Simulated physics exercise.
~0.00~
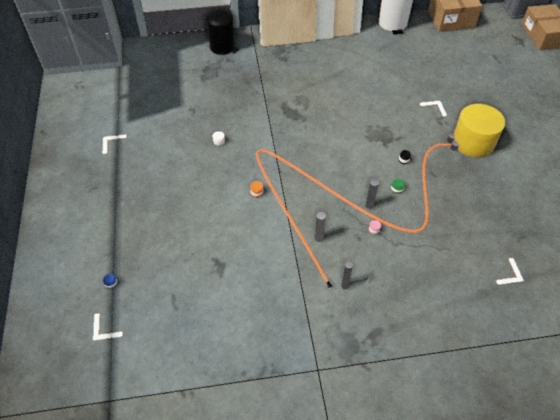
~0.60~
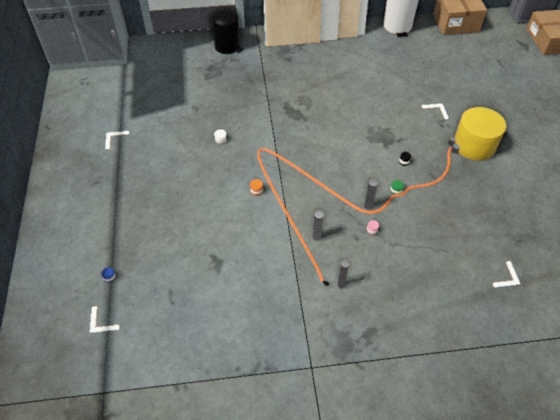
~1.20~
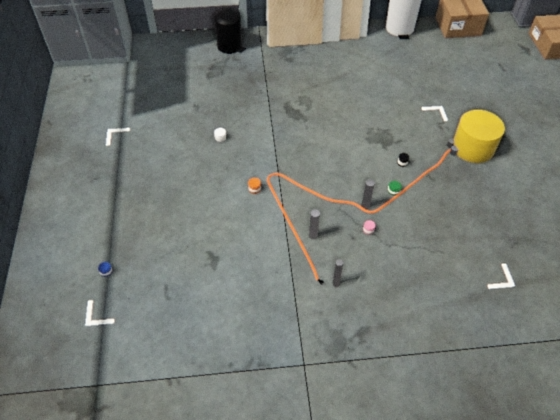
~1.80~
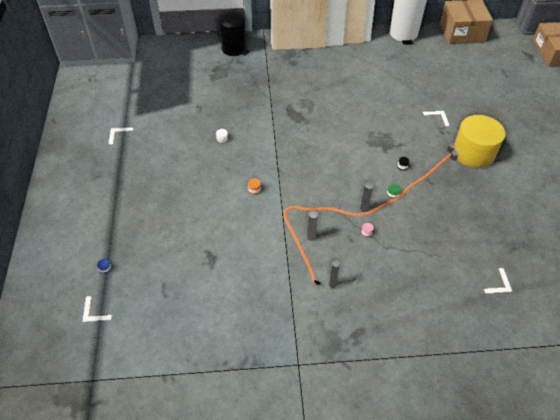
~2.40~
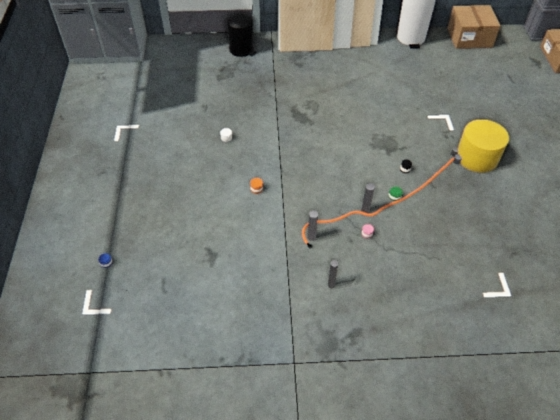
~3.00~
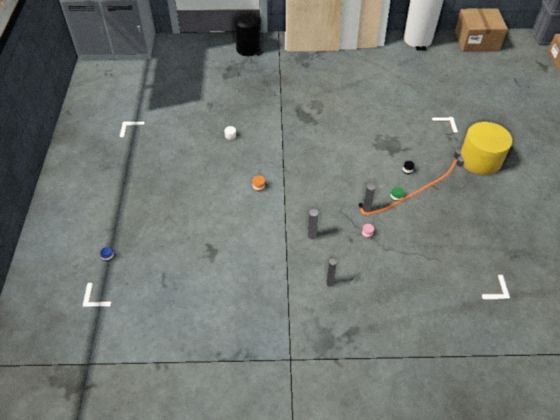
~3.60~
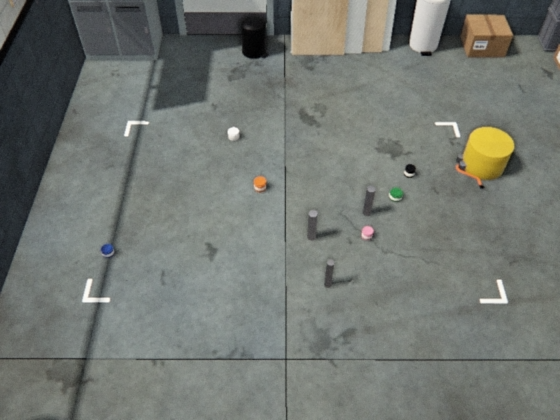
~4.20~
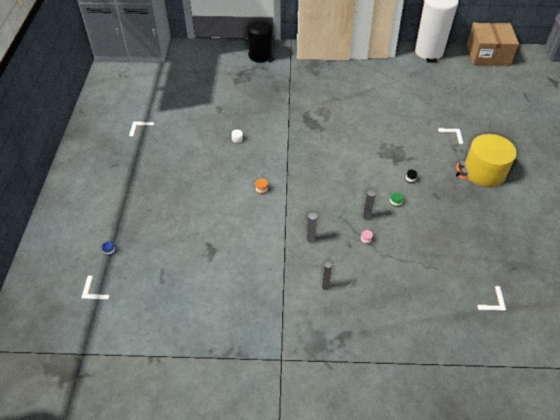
An orange cable sliding past steel posts and small coloured tins as a yellow drum reels it in almost completely.
